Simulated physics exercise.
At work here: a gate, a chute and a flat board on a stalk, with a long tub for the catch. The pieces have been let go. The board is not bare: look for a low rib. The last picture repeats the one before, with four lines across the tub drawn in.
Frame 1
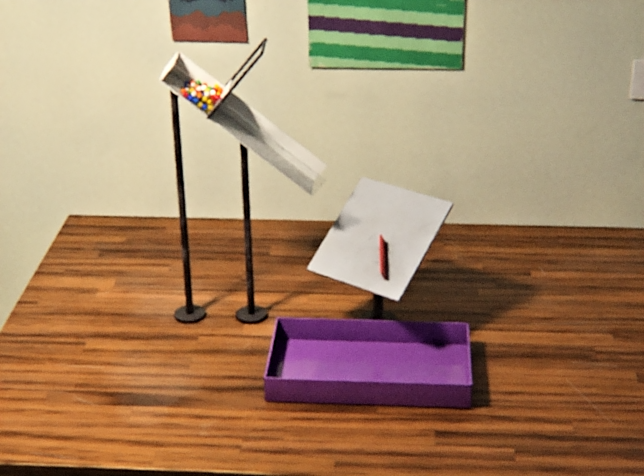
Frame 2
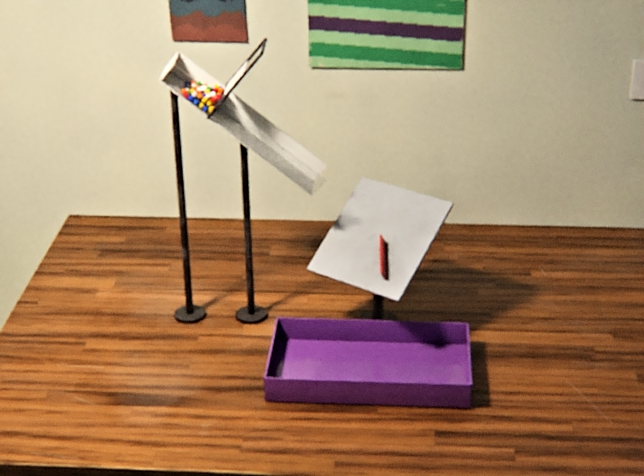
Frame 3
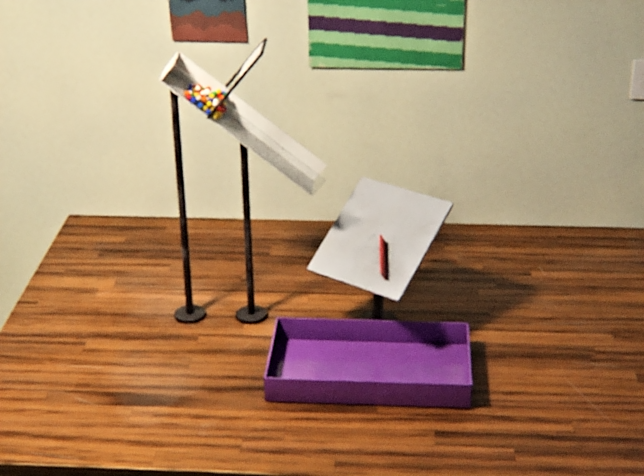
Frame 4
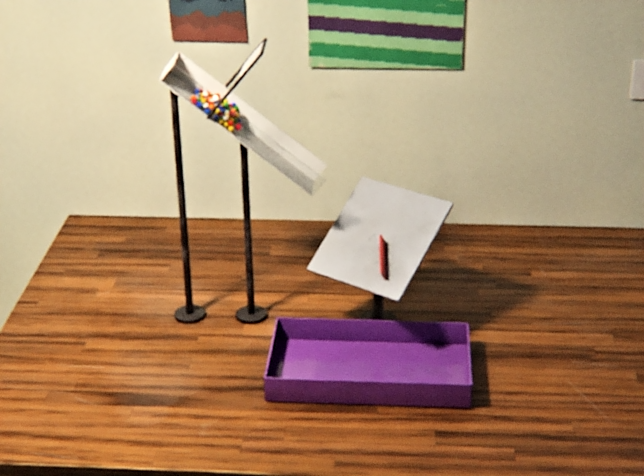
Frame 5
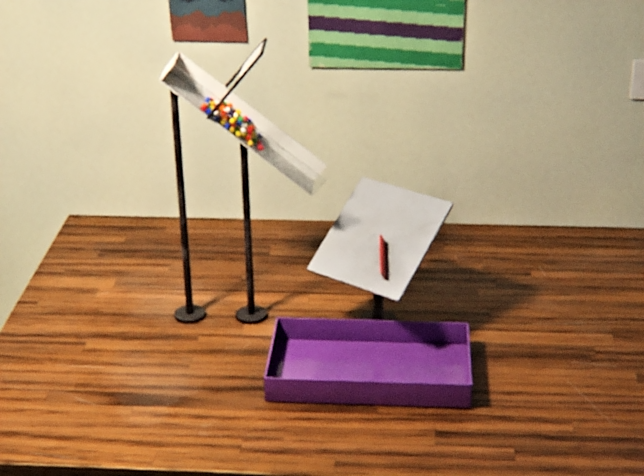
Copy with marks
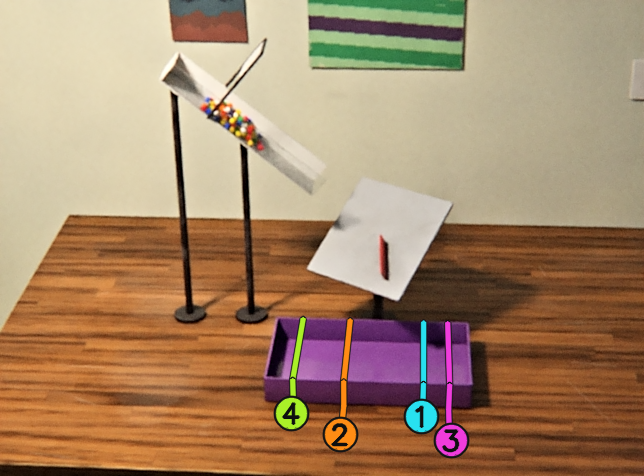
In this clip, a gate on a raised, sloping chute opens and a cluster of small multicoloured beads slides down toward the right, spreading out along the chute, while a tilted board with a red rib and an empty purple tub stay still.
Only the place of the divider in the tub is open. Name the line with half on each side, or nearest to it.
Use line 2.
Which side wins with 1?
More lands on the left.
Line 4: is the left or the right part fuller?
The right side.
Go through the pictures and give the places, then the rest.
The first frame shows load behind the gate at (206, 94), round plastic beads; lip of the chute at (313, 188), sloping fairly steeply.
The second frame shows middle of the board at (381, 235), tilted fairly steeply; middle of its low edge at (351, 284); of its high edge at (406, 189).
The third frame shows front corners of the tub at (265, 378) and (471, 384), empty; front of the load at (224, 110).
The fourth frame shows middle of the load at (218, 112); its front at (239, 126), about a quarter of the way to the lip; rib from (381, 235) to (381, 273).
The fifth frame shows middle of the load at (231, 115); its front at (261, 148), about half of the way to the lip.
On the marked copy, line 1 crosses the front rim at (423, 383); line 2 crosses the front rim at (343, 380); line 3 crosses the front rim at (449, 384); line 4 crosses the front rim at (292, 379).
With 1, of what is caught, nearly all on the left of the divider, a stray few on the right.
With 2, of what is caught, about a third on the left of the divider, about two thirds on the right.
With 3, of what is caught, all on the left of the divider, none on the right.
With 4, of what is caught, a small part on the left of the divider, most on the right.
